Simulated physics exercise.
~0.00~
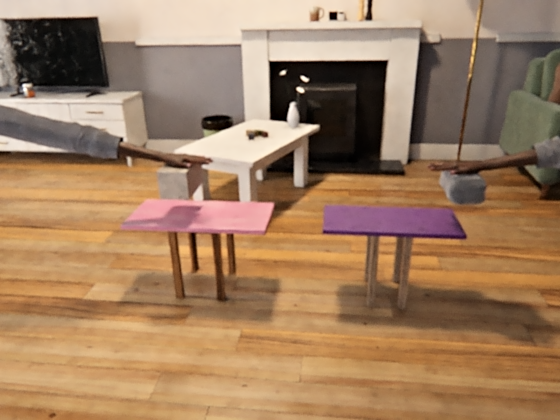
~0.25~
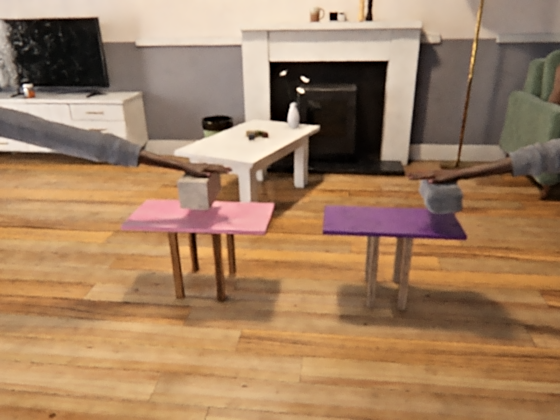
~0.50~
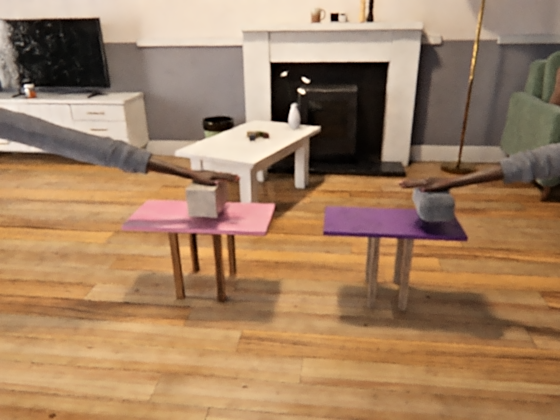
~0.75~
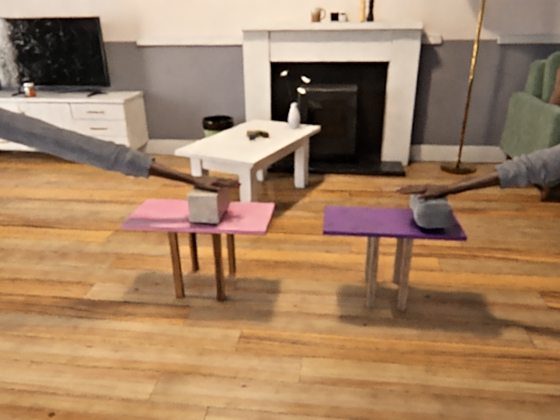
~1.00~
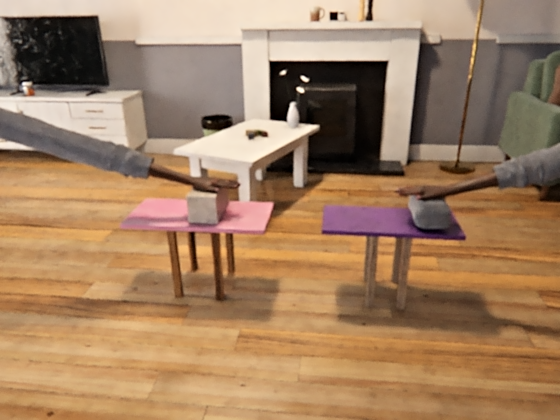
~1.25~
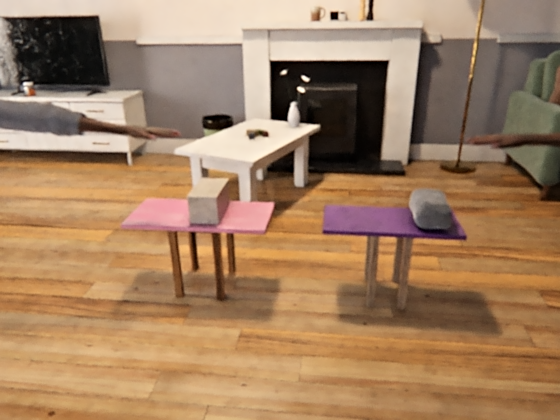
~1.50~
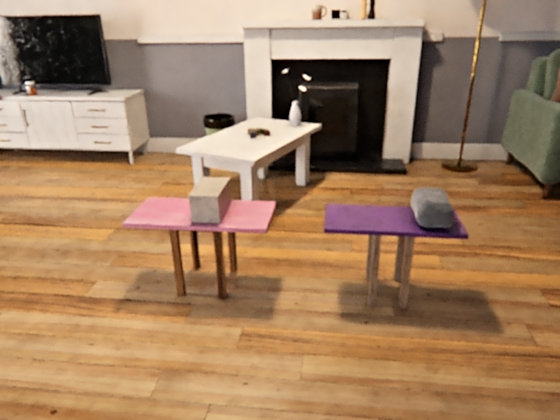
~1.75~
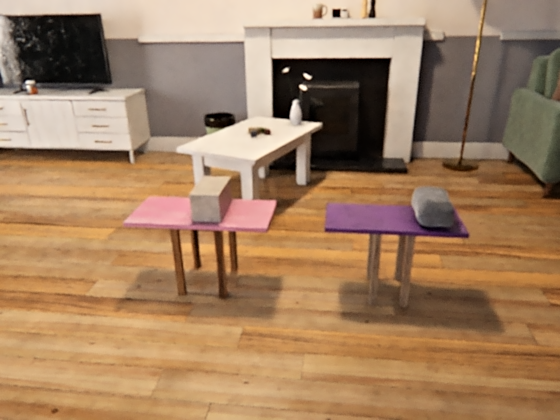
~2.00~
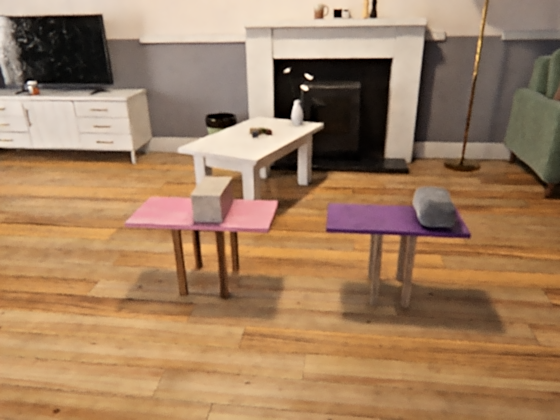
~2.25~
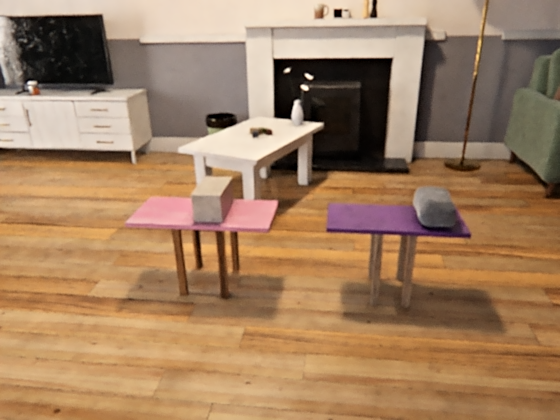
The video shows two hands lowering a pale block onto a pink plant stand on the left and a gray cushion-like object onto a purple small table on the right, then letting go and withdrawing, after which both supports stay steady with the objects resting on top.
